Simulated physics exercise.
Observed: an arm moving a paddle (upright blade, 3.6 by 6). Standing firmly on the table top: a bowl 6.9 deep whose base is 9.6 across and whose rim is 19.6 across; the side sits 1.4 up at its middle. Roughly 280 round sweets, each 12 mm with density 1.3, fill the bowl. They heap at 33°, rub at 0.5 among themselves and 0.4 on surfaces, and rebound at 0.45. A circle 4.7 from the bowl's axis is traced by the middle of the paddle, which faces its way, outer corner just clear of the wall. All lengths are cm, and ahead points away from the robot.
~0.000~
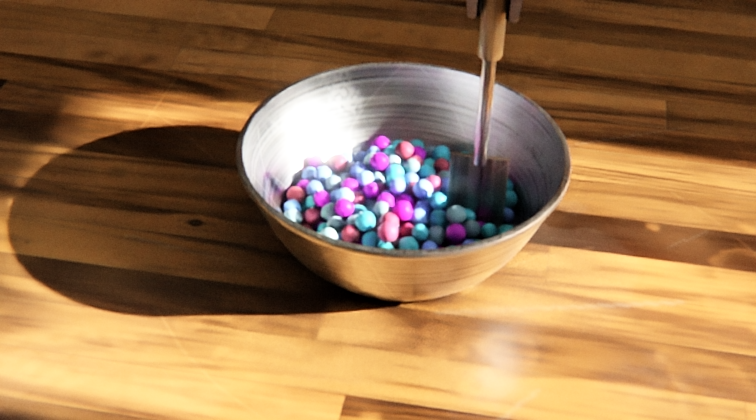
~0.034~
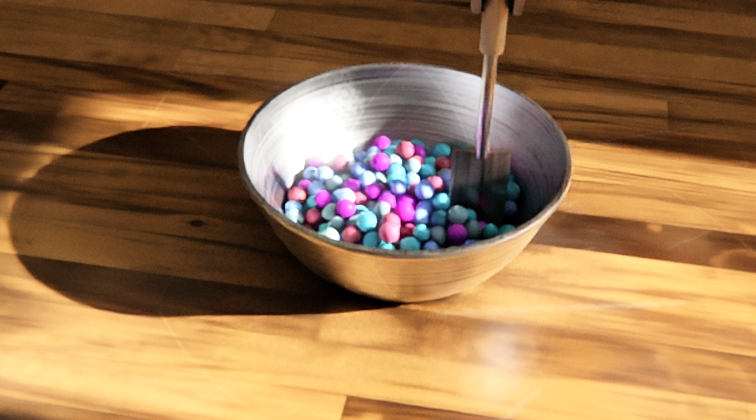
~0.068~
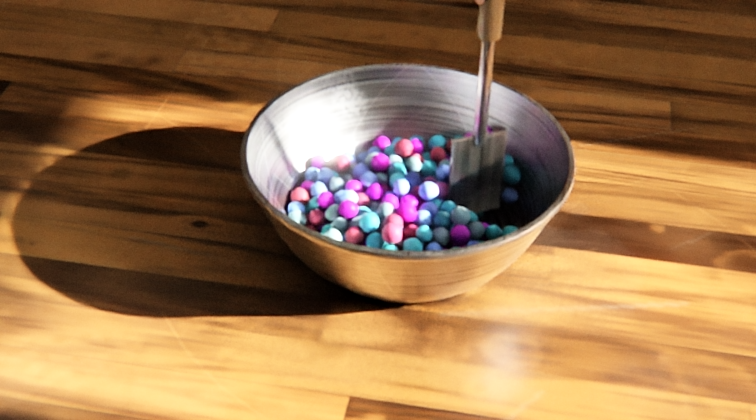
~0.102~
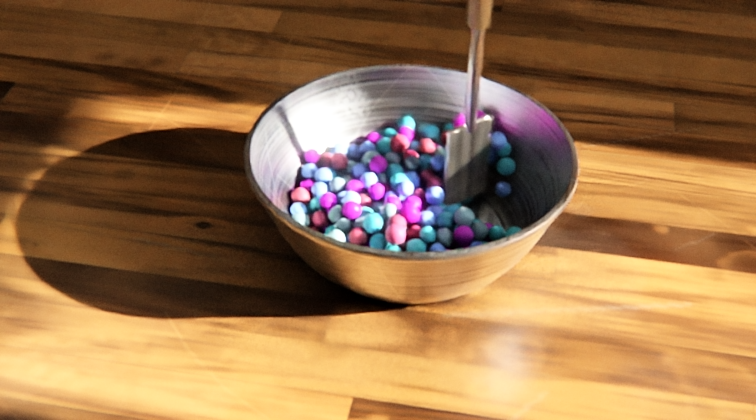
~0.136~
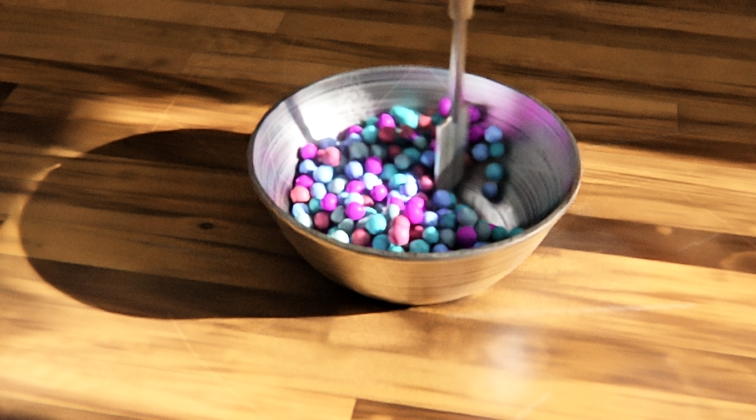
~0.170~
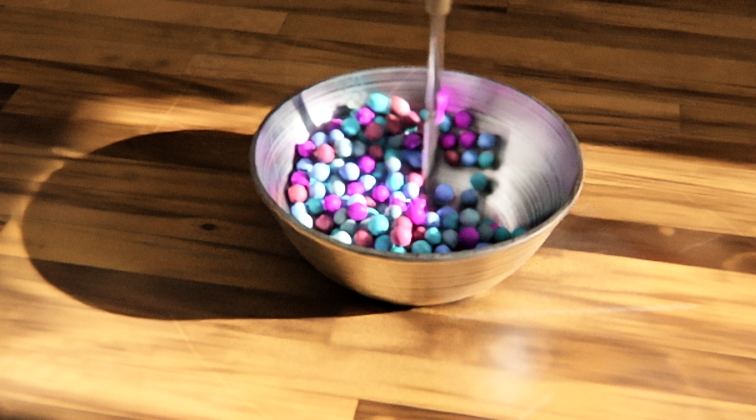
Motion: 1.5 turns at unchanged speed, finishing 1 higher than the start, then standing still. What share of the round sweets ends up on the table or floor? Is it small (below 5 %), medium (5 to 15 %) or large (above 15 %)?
It is small.
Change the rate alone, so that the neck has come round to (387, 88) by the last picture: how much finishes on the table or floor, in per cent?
I'd say near 10 per cent.
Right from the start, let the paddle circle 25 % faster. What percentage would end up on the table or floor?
In that case it comes to around 10 percent.
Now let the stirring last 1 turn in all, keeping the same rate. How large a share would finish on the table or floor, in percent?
I'd expect around 5 per cent.
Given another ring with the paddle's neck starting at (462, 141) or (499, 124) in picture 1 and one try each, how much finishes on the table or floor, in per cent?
Around 0 per cent on the first try, around 5 per cent on the second.
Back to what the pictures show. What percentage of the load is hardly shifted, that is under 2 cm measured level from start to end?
Something close to 5 percent, I'd say.
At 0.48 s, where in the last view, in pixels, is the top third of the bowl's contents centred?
Near (430, 247).
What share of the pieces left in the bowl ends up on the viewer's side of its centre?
Around 60 per cent of what the bowl keeps.
After 0.48 s, 263° round, highest piece 8 above the table; 282 in the bowl, 1 on the table or floor.
After 0.78 s, 80° round, highest piece 8 above the table; 282 in the bowl, 1 on the table or floor.
After 1.14 s, 180° round, highest piece 6 above the table; 282 in the bowl, 1 on the table or floor.
After 1.84 s, 180° round, highest piece 6 above the table; 282 in the bowl, 1 on the table or floor.
In the end, 282 in the bowl, 1 on the table or floor. That is 0 % on the table or floor.
